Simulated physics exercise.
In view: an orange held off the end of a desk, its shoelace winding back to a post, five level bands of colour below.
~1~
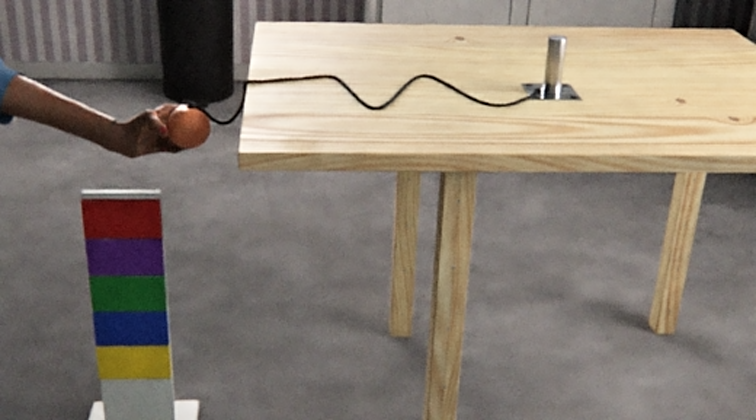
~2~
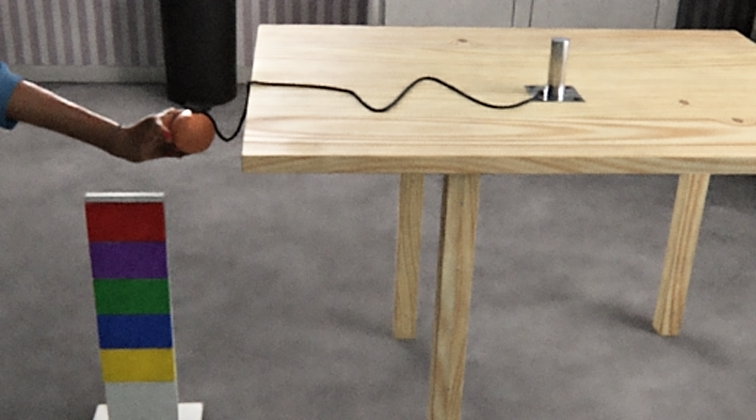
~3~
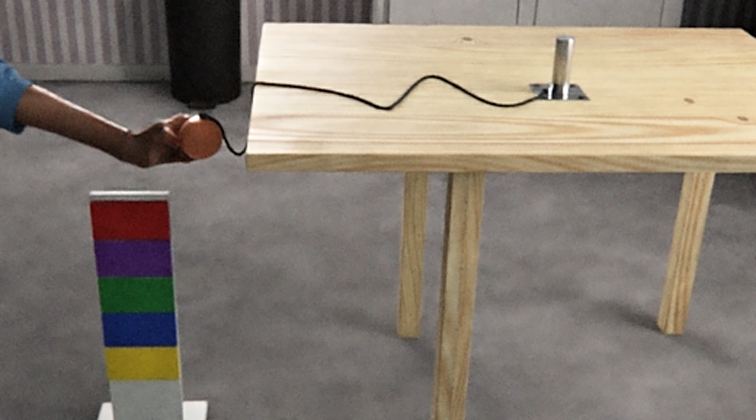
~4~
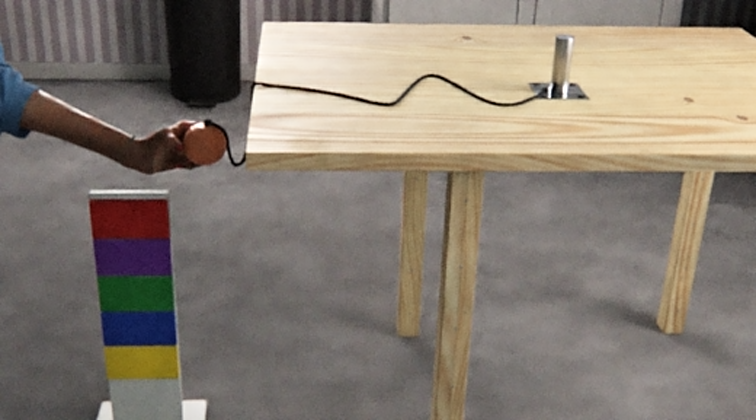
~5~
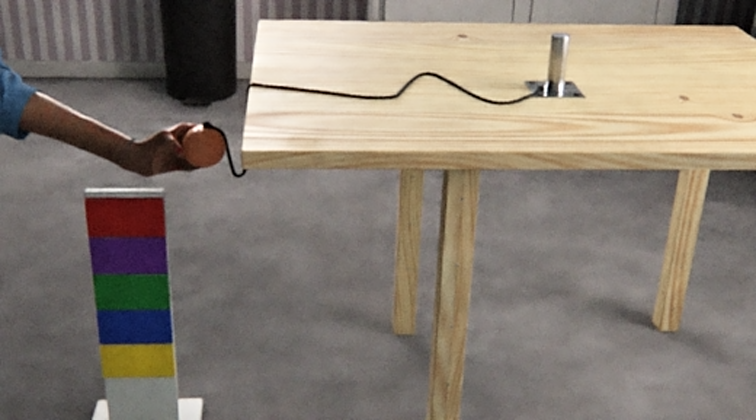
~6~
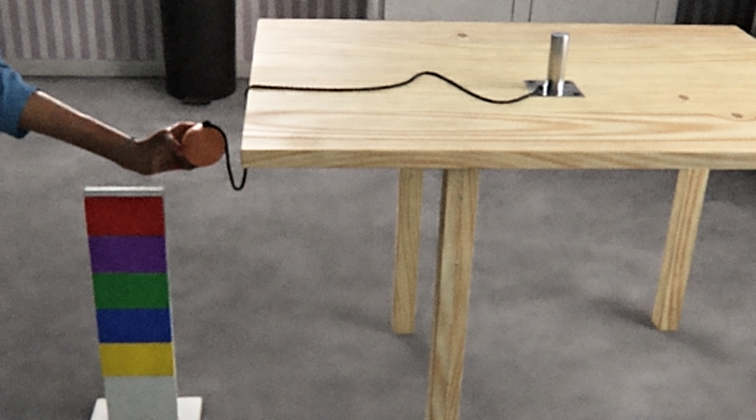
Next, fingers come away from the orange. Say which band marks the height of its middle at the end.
The yellow band marks it.
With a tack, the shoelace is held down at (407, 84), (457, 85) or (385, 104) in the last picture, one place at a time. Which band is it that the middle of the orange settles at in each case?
In order: Green; blue; purple.
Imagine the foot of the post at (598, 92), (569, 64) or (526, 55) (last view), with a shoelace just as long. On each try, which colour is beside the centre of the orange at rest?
First try: Blue; second try: Blue; third try: Yellow.
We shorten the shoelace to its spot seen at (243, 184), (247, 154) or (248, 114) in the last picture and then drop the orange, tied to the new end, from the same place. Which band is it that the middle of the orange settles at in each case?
Each try in turn: Green; purple; red.
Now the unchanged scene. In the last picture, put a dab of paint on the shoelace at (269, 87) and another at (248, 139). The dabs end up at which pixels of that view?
(250, 158) for the first, (252, 220) for the second.
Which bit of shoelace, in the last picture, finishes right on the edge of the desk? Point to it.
Around (342, 90).
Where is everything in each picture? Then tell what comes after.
The first frame shows orange (189, 127); red (122, 220); purple (125, 258); green (128, 294); blue (131, 330); yellow (134, 363).
The second frame shows orange (193, 133); shoelace through (514, 106) (442, 82) (398, 99) (349, 91) (250, 93).
The third frame shows orange (201, 138).
The fourth frame shows orange (205, 144); shoelace through (518, 104) (446, 80) (402, 97) (319, 91) (251, 126).
The fifth frame shows orange (204, 147).
The sixth frame shows orange (203, 146); shoelace through (513, 101) (442, 77) (377, 88) (269, 87) (245, 171).
Early on, orange near (211, 313); level with blue.
Midway, orange near (276, 342); level with yellow.
Near the end, orange near (248, 354); level with yellow.
Finally, orange near (258, 358); level with yellow. The shoelace holds its middle at yellow.
